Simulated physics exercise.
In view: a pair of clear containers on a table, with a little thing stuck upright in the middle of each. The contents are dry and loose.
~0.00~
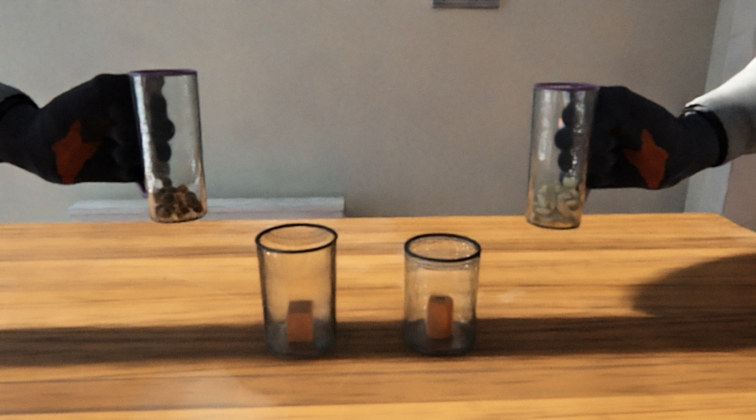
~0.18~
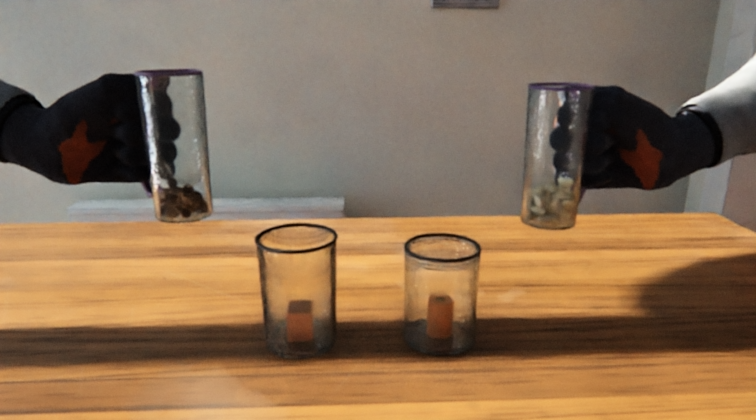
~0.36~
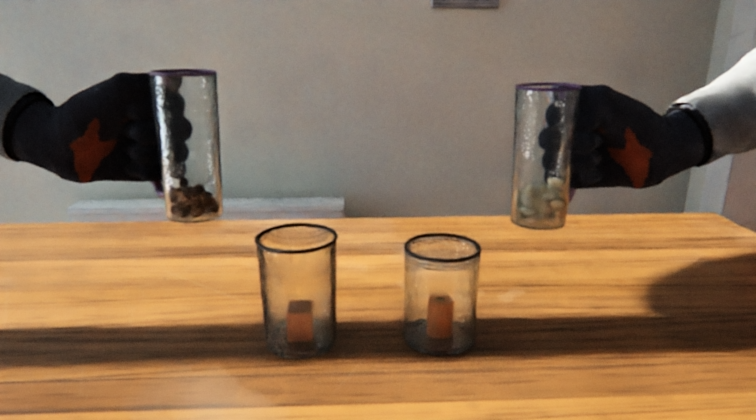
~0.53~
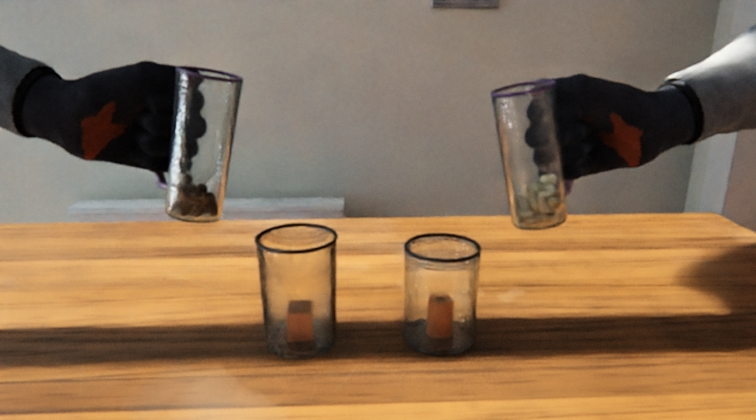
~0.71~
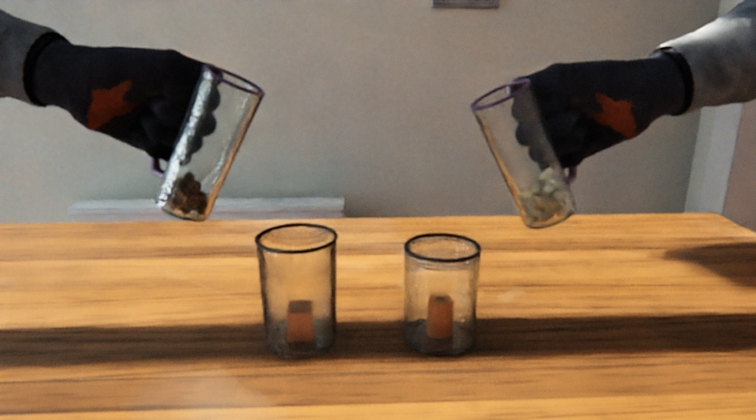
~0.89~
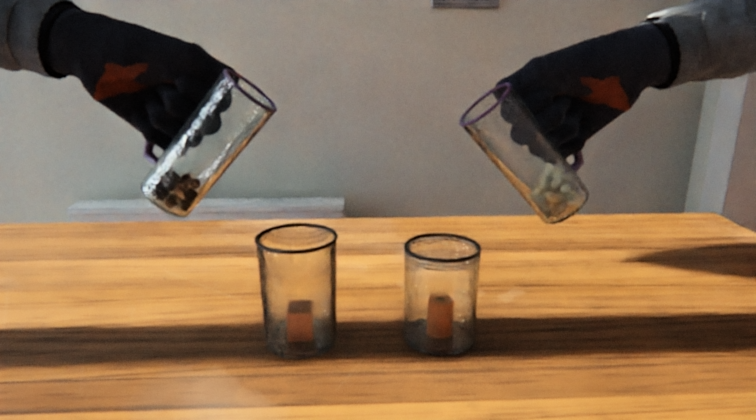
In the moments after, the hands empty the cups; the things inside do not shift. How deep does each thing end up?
The left object still sticks out and the right object still sticks out.
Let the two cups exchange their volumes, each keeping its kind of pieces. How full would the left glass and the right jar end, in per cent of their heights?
Near 25 on the left, 20 on the right.
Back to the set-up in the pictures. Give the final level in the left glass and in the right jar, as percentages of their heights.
Left: 20 %. Right: 30 %.
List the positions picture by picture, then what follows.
Small block in the left glass near (301, 322), a quarter of its height or less; left cup near (172, 146), nearly empty of chocolate balls; small roll in the right jar near (440, 315), reaching about a third of the way up; right cup near (559, 156), a quarter full of white beans, in the first frame.
Left cup near (177, 146), upright; right cup near (554, 156), upright, in the second frame.
Left cup near (190, 146), upright; right cup near (543, 156), upright, in the third frame.
Left cup near (202, 146), tipped 12°; right cup near (531, 156), tipped 12°, in the fourth frame.
Left cup near (207, 146), tipped 26°; right cup near (526, 156), tipped 26°, in the fifth frame.
Small block in the left glass near (301, 322); left cup near (207, 146), tipped 41°; small roll in the right jar near (440, 315); right cup near (526, 156), tipped 41°, in the sixth frame.
After 1.40 s, left glass empty, all of its cupful still in the cup; right jar empty, all of its cupful still in the cup.
After 1.86 s, left glass nearly empty, the bulk of its cupful still in the cup; right jar empty, all of its cupful still in the cup.
After 2.24 s, left glass nearly empty, none of its cupful still in the cup; right jar nearly empty, none of its cupful still in the cup.
In the end (2.8 s), left glass nearly empty (surface near (300, 317)), nothing beside it; right jar a quarter full (surface near (440, 308)), nothing beside it; the left thing is still showing; the right thing is still showing.
